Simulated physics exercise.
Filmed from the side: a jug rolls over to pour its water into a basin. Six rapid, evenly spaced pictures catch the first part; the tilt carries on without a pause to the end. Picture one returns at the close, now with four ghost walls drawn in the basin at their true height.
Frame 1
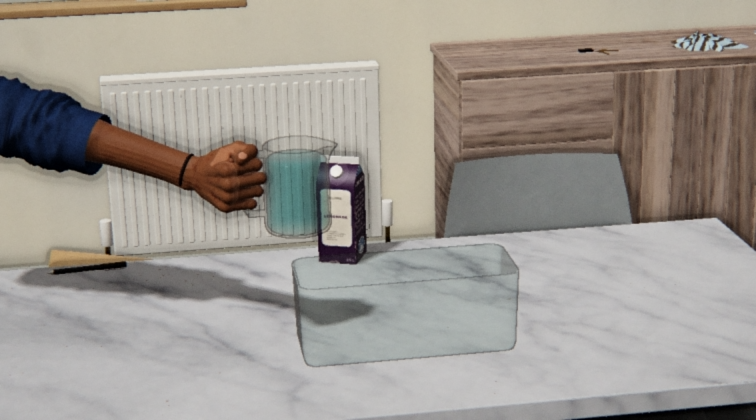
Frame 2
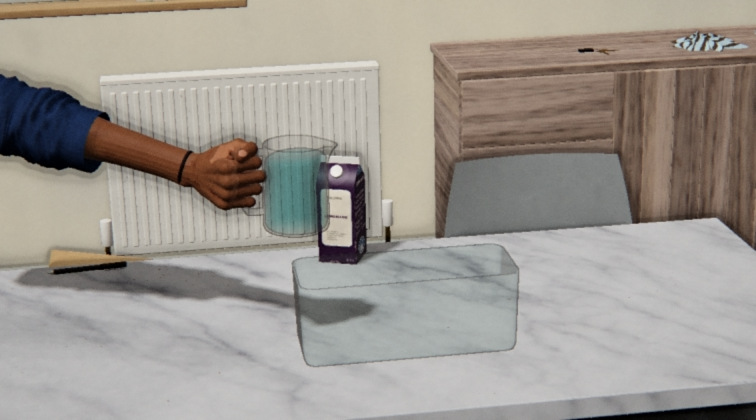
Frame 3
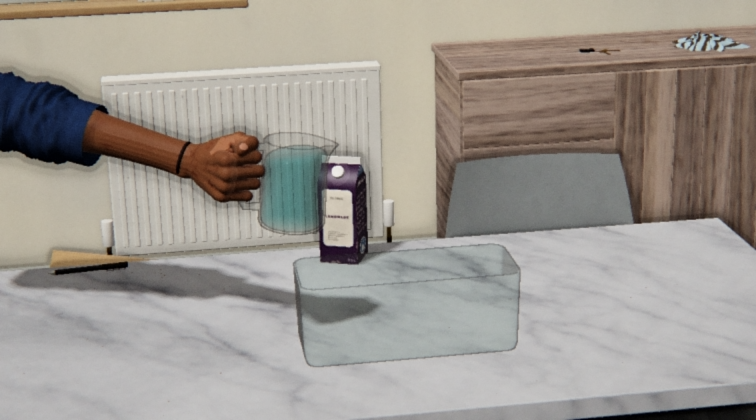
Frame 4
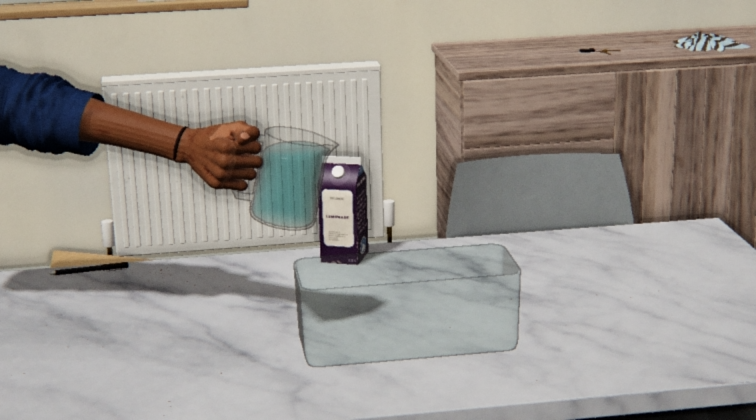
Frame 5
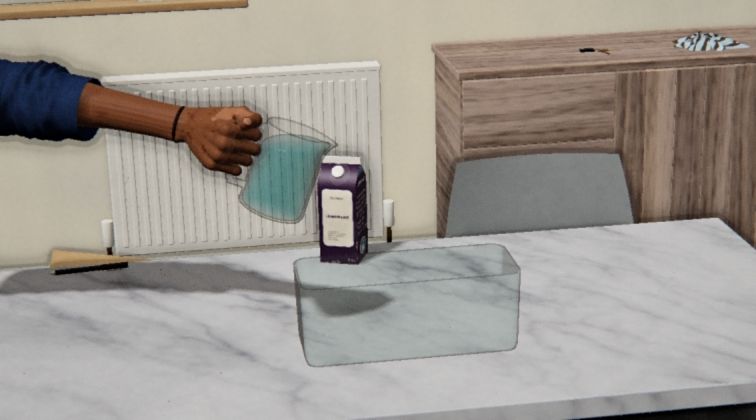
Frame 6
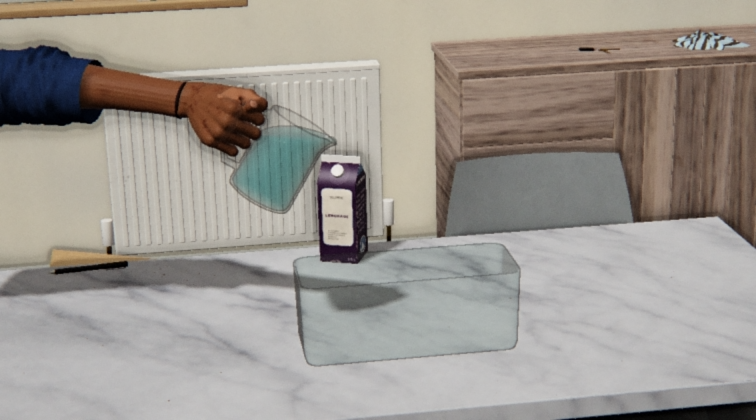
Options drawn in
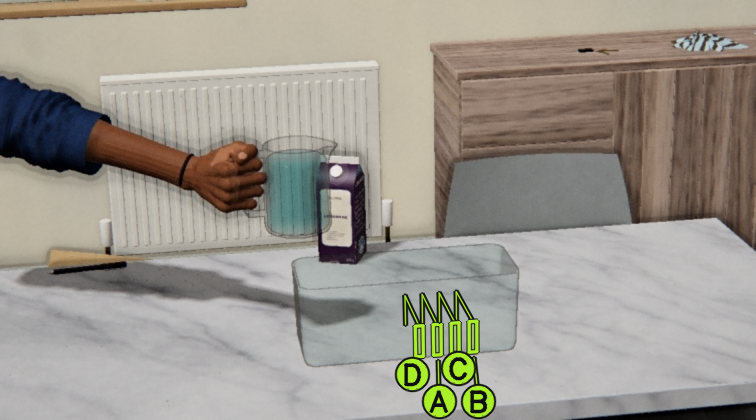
A hand holding a clear jug of blue liquid upright, then gradually tilting it rightward beside a purple carton above a marble table.
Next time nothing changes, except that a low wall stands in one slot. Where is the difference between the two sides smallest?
It is A.
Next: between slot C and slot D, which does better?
D it is.
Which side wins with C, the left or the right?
The left side.
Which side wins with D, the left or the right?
The right one.
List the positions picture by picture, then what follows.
Upright, lip at (336, 144); basin from (304, 366) to (516, 348); nothing has left yet.
Upright, lip at (336, 144); nothing has left yet.
Tipped about 6°, lip at (337, 144); nothing has left yet.
Tipped about 13°, lip at (337, 144); nothing has left yet.
Tipped about 21°, lip at (337, 144); nothing has left yet.
Tipped about 32°, lip at (336, 143); nothing has left yet.
On the marked copy, A at (438, 360); B at (473, 357); C at (456, 359); D at (420, 362).
If A is chosen, about 49 % ends left of the wall and 47 % right of it; 4 % is lost outside.
If B is chosen, about 89 % ends left of the wall and 6 % right of it; 5 % is lost outside.
If C is chosen, about 84 % ends left of the wall and 10 % right of it; 6 % is lost outside.
If D is chosen, about 22 % ends left of the wall and 75 % right of it; 3 % is lost outside.
